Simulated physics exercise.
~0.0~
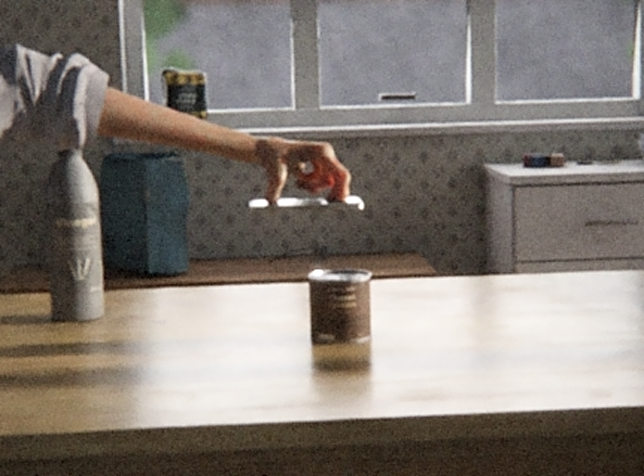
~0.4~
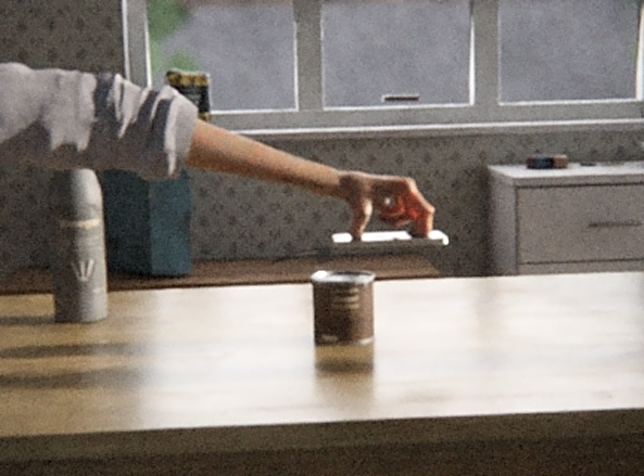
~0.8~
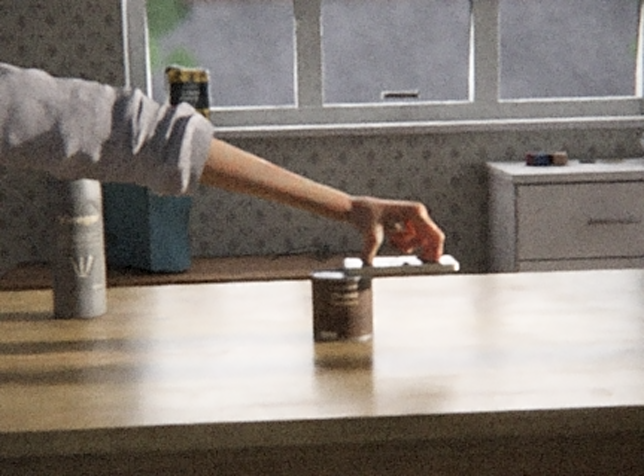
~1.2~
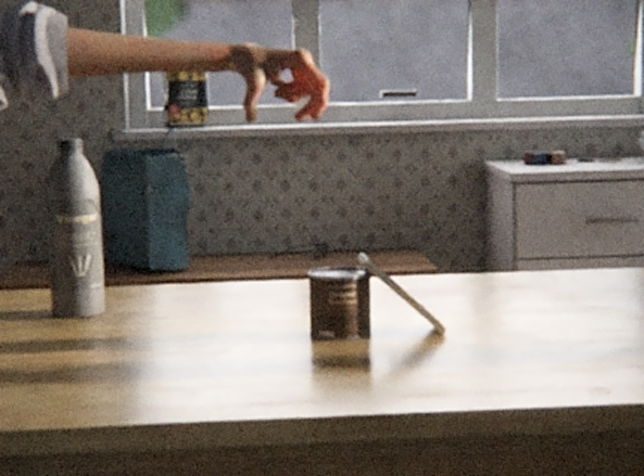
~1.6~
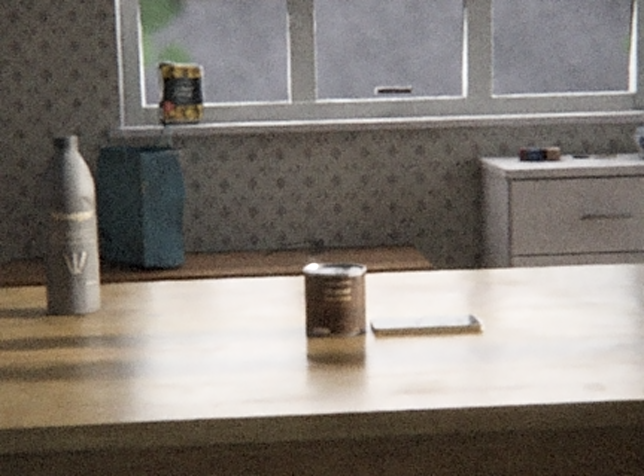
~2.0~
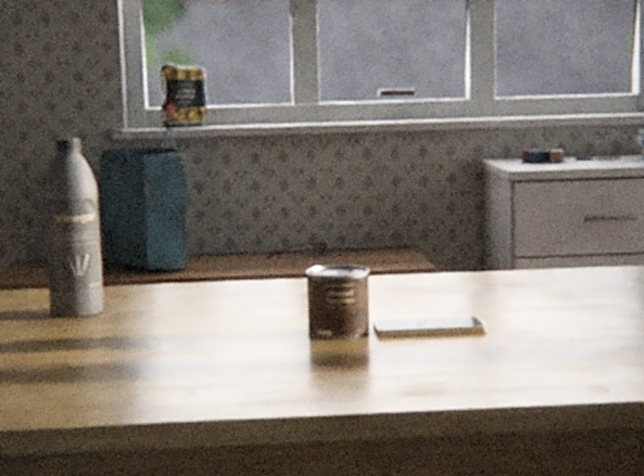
On a wooden table by a window, a hand lowered a white phone onto the right edge of a brown tin and let go, and the phone tipped off, ending flat on the table beside the tin while the grey bottle stayed put.
